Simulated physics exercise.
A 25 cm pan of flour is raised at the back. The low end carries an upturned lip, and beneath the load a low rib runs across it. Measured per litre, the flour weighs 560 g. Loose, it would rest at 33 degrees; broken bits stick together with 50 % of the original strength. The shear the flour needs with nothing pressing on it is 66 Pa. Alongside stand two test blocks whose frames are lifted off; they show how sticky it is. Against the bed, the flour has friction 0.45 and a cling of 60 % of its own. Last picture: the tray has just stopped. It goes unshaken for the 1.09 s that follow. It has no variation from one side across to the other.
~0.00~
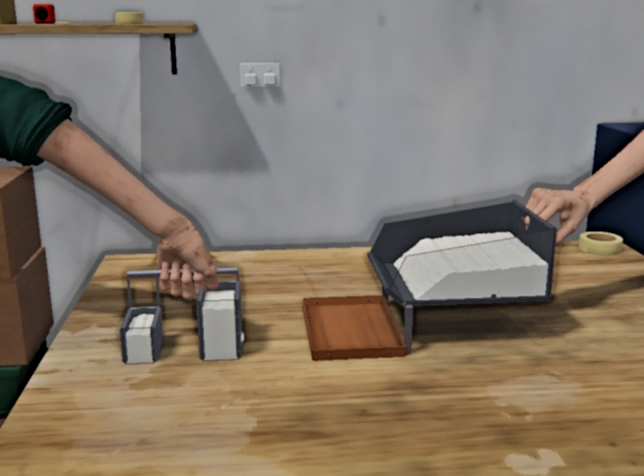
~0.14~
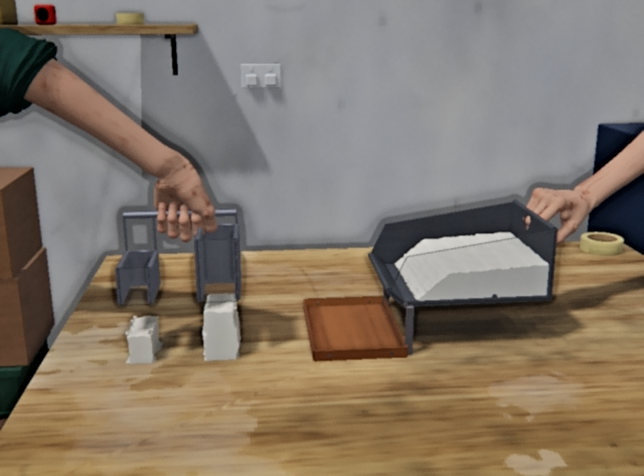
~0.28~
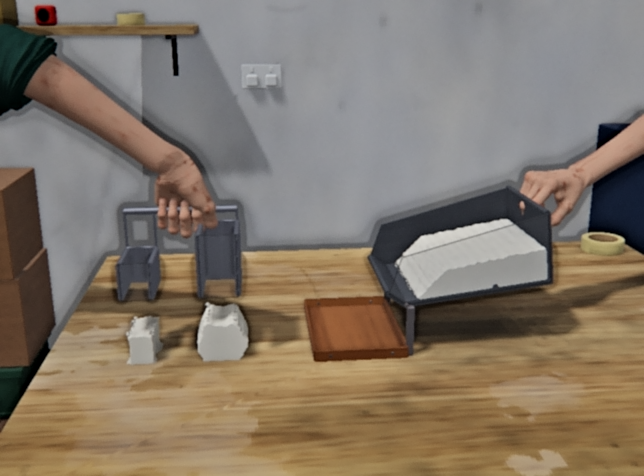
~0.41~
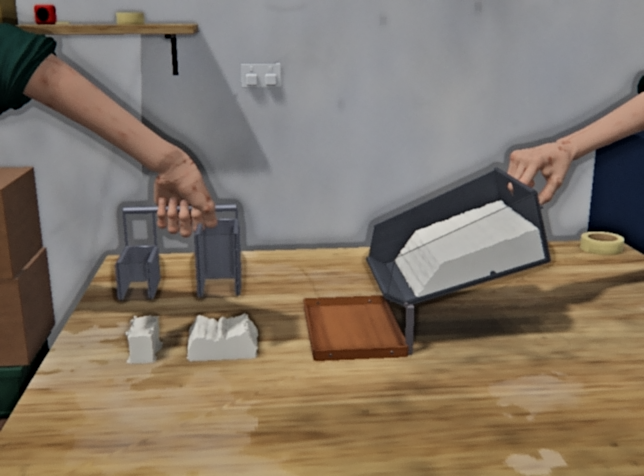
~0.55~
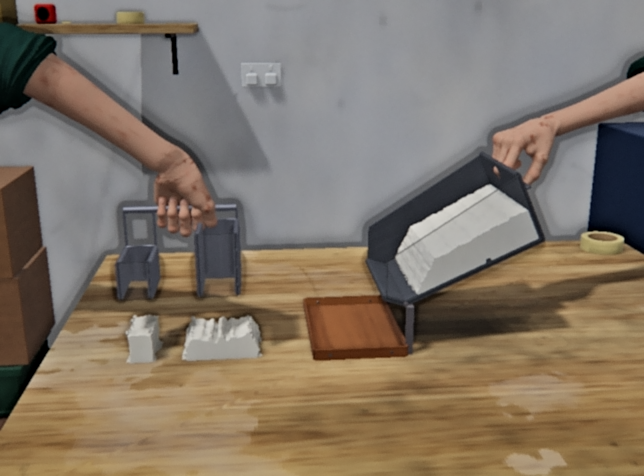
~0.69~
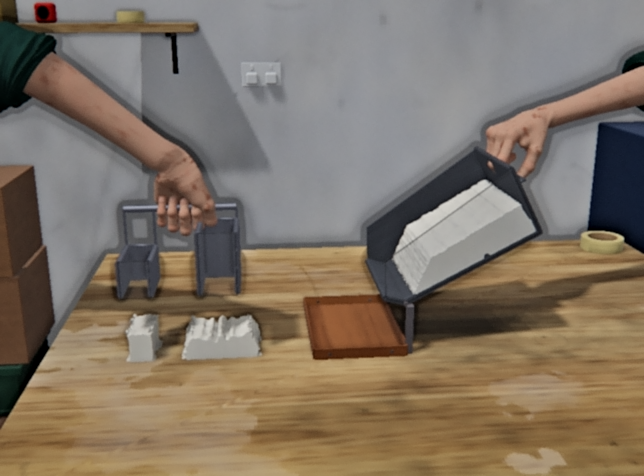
On a wooden table, one hand lifts molds off white blocks before another tilts a tray.
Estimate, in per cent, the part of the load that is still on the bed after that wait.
Close to 100 out of 100.
By 0.80 s, the tilt is 28 degrees and 100 % is on the bed.
By 0.94 s, the tilt is 28 degrees and 100 % is on the bed.
By 1.07 s, the tilt is 28 degrees and 100 % is on the bed.
By 1.20 s, the tilt is 28 degrees and 100 % is on the bed.
By 1.75 s, at the end, the tilt is 28 degrees and 100 % is on the bed.
